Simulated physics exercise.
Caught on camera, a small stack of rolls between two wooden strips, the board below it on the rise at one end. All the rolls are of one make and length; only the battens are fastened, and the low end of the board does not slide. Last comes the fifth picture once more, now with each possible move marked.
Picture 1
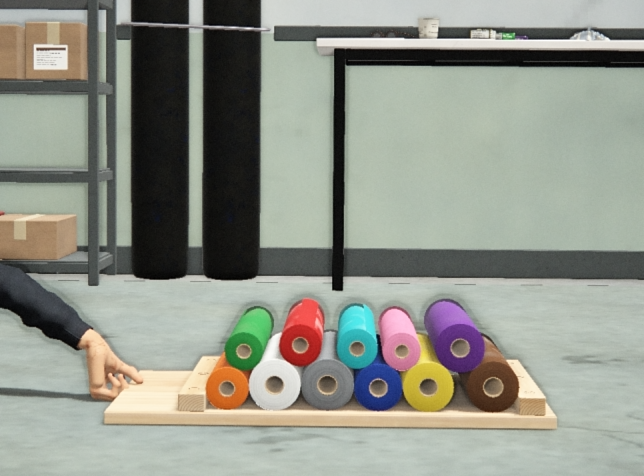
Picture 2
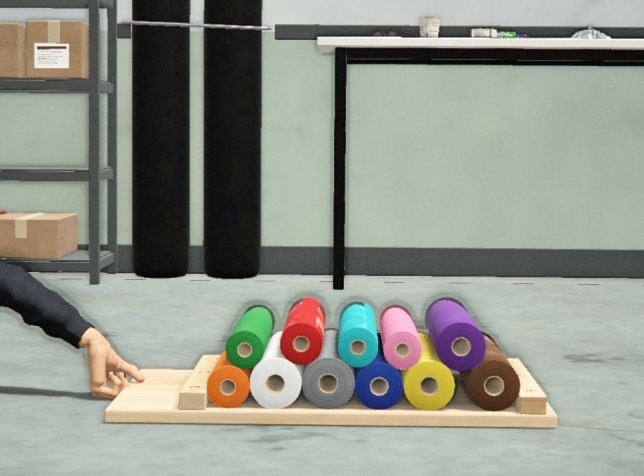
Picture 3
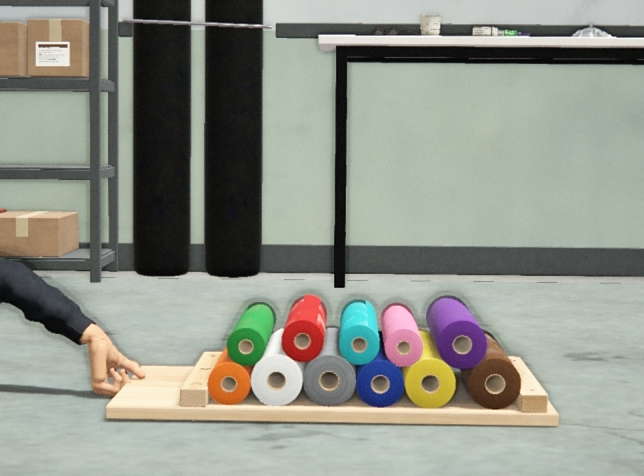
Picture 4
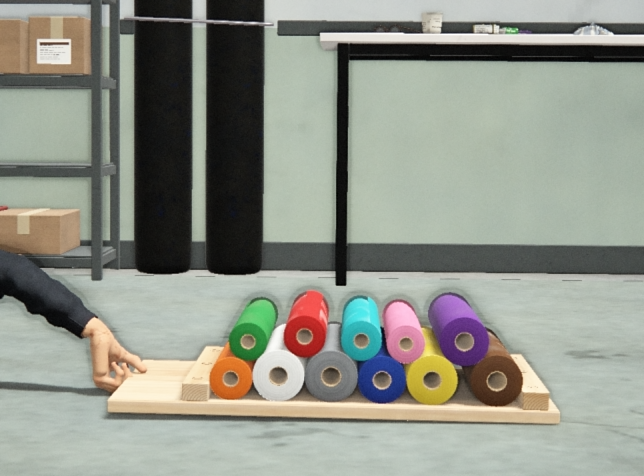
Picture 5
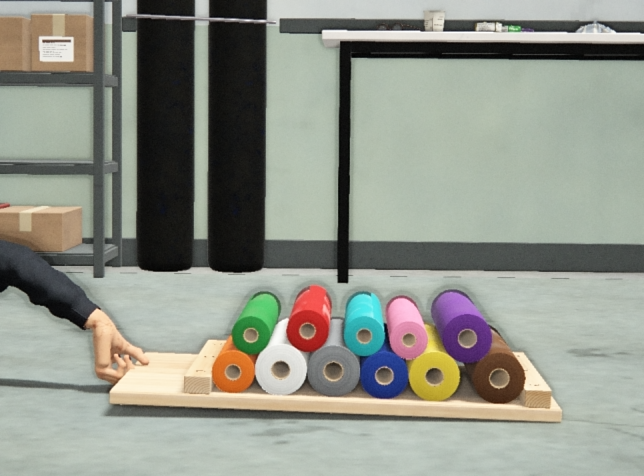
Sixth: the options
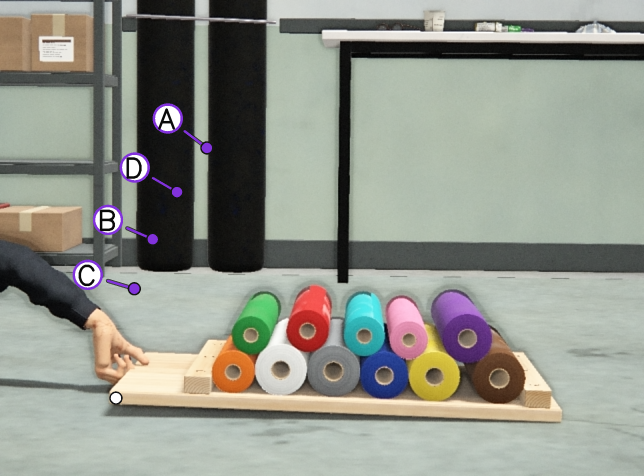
A pale wooden board, seen from the front on a grey workshop floor, rises very slightly at its left end, where a dark-sleeved hand holds it. Between two wooden strips sit orange, white, grey, blue, yellow and brown rolls, with green, red, turquoise, pink and purple ones above, before shelves and a table. The rolls keep their places on the board as the camera drifts slightly down and left.
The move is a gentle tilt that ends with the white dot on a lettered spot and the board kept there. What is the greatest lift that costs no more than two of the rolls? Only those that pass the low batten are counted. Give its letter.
D is the limit.
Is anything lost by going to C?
No.
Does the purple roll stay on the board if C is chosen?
The purple roll: Yes.
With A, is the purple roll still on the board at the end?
No.
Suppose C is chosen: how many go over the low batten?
It comes to none.
On the marked copy, A at (207, 148); B at (153, 239); C at (135, 289); D at (177, 192); the white dot at (116, 398).
With D. Early on, board at 17°.
Further on, board at 30°.
At the end, board at 30°, none over the low batten.
As for the rest, A four over the low batten (pink, turquoise, red, purple); B none over the low batten; C none over the low batten.
